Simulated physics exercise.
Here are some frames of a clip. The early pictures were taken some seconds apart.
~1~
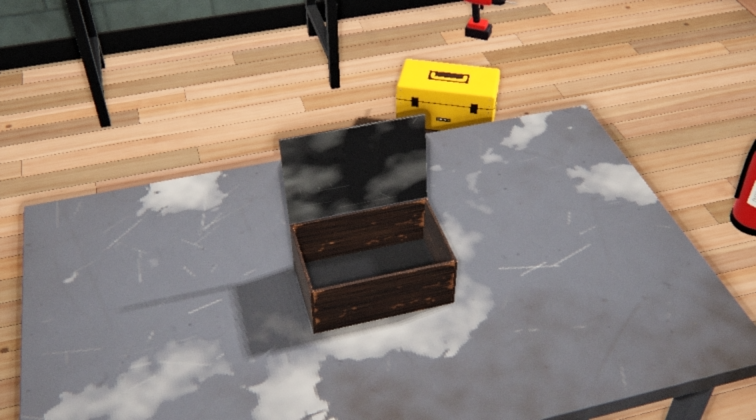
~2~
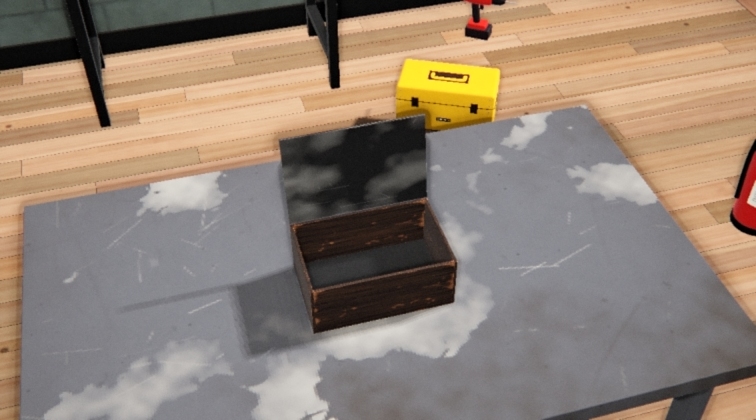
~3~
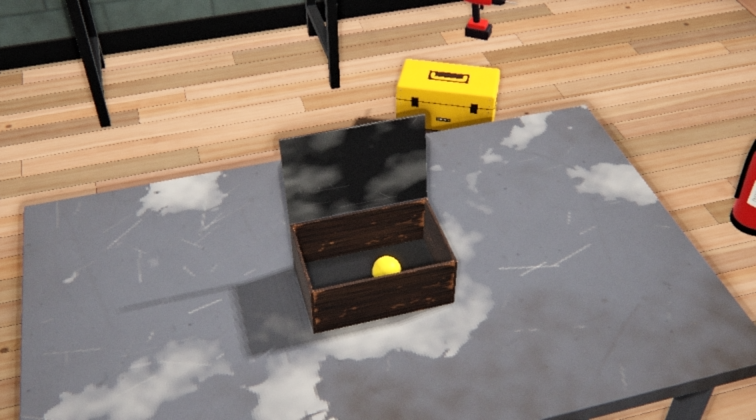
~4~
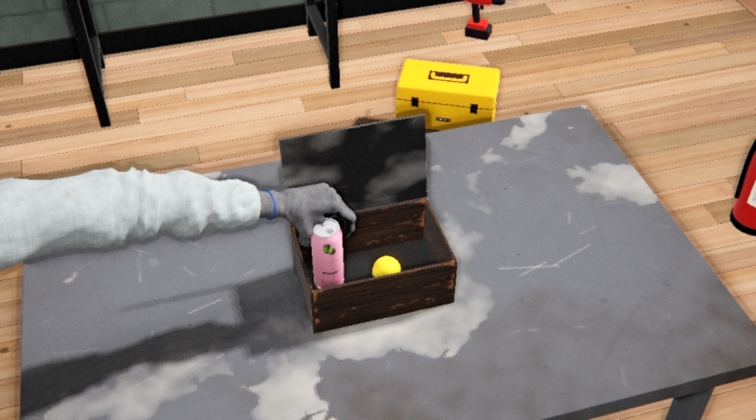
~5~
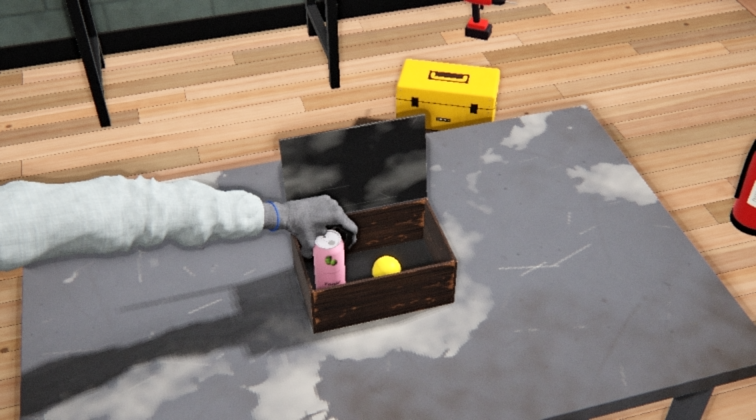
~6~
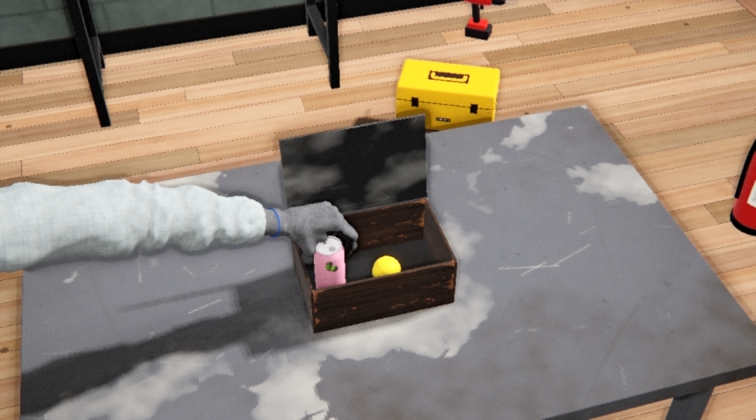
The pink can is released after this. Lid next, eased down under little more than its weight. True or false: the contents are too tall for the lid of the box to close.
True.
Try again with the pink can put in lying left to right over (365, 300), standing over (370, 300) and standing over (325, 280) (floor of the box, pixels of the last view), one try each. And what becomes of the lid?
On the first go the lid comes to rest closed, on the second it is stopped short, on the third it is stopped short.
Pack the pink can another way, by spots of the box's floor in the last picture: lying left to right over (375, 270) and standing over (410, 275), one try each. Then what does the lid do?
First, it sits on the rim; second, it is held up.
Then, 1.50 s later than the last frame, lid 66° above the rim.
Then, 1.90 s later than the last frame, lid 26° above the rim.
When it is over, lid 26° above the rim; both as before. End places, in pixels of the last picture, pink can near (330, 273).
